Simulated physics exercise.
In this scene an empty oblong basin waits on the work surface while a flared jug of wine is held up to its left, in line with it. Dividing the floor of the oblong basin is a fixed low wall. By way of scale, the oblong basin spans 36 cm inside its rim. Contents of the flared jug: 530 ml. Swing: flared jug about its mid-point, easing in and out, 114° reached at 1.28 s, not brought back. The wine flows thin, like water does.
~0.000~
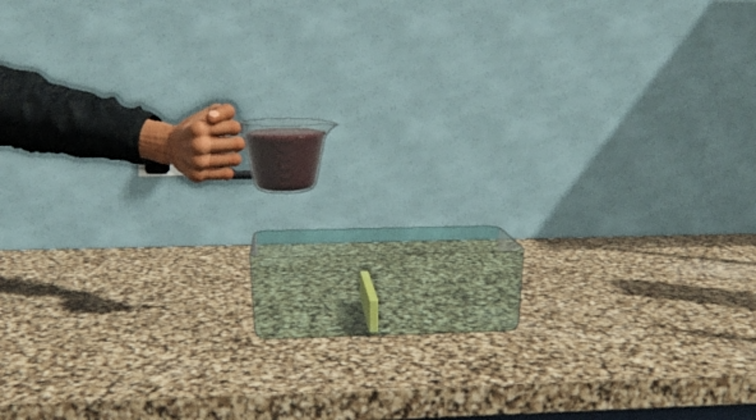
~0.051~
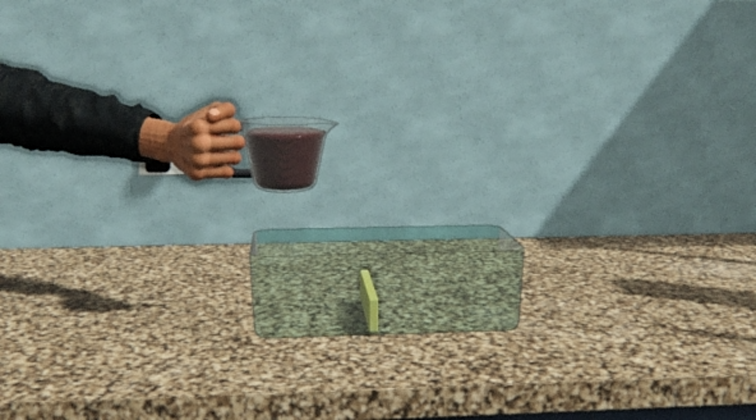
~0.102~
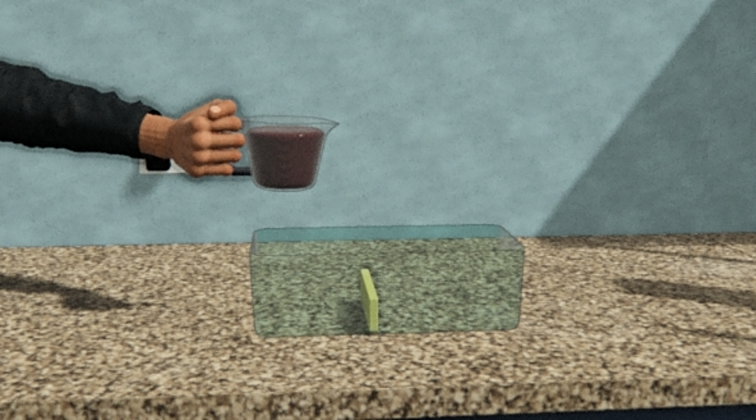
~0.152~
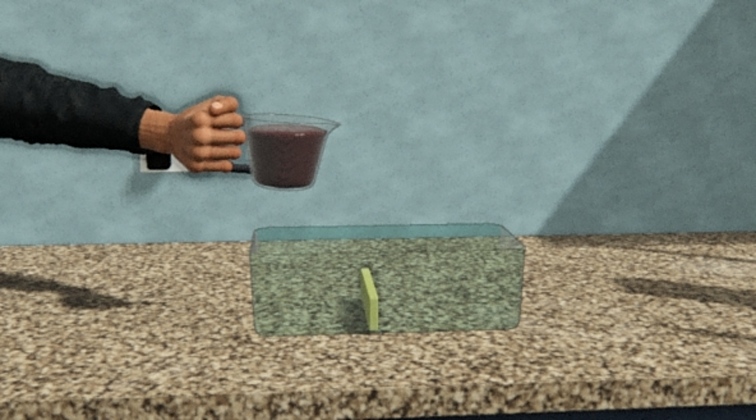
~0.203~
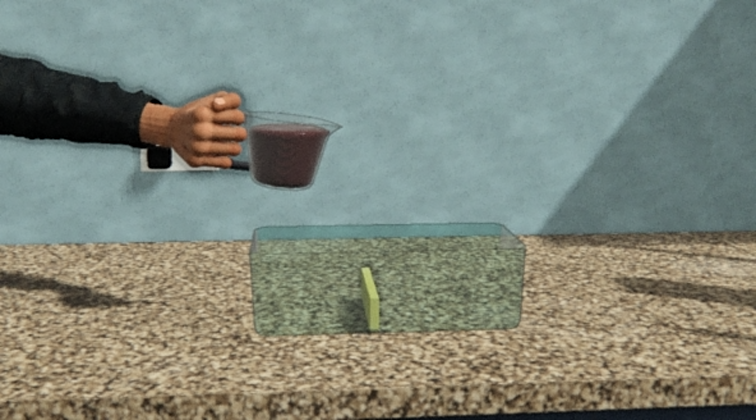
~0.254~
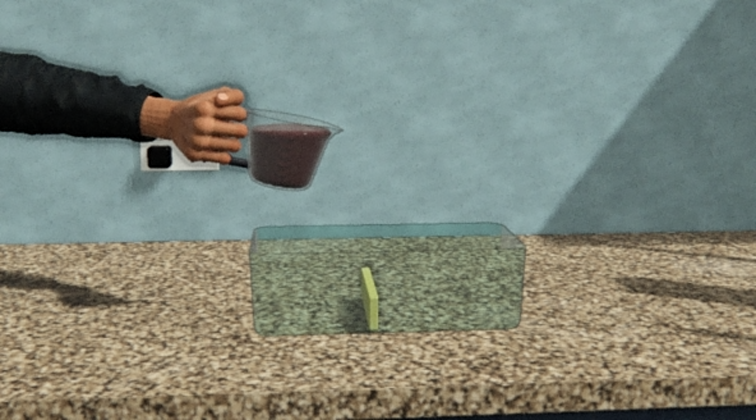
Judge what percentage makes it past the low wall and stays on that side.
Some 65 per cent makes it over and stays.
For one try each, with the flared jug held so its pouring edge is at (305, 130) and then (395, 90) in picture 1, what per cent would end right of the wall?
5 and 95 %.
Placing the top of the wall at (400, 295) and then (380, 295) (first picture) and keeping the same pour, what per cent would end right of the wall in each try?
The first gives near 15 per cent and the second near 45 per cent.
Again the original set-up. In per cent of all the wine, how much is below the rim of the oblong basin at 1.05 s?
Some 88 percent of the total.
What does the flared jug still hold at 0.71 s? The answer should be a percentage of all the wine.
Close to 60 percent of the liquid remains at that time.
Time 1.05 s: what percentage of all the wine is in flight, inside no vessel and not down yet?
6 in a hundred, give or take.
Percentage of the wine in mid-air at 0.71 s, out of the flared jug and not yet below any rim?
I'd say close to 22 per cent.
By 0.71 s the tilt is 67° and 60 per cent is still to pour, 1 is left of the wall and 17 right of it.
By 1.05 s the tilt is 105° and 5 per cent is still to pour, 25 is left of the wall and 64 right of it.
By 1.40 s the tilt is 114° and 0 per cent is still to pour, 35 is left of the wall and 65 right of it.
By 1.78 s the tilt is 114° and 0 per cent is still to pour, 35 is left of the wall and 65 right of it.
At rest 35 per cent lies left of the wall, 65 right of it and 1 outside.
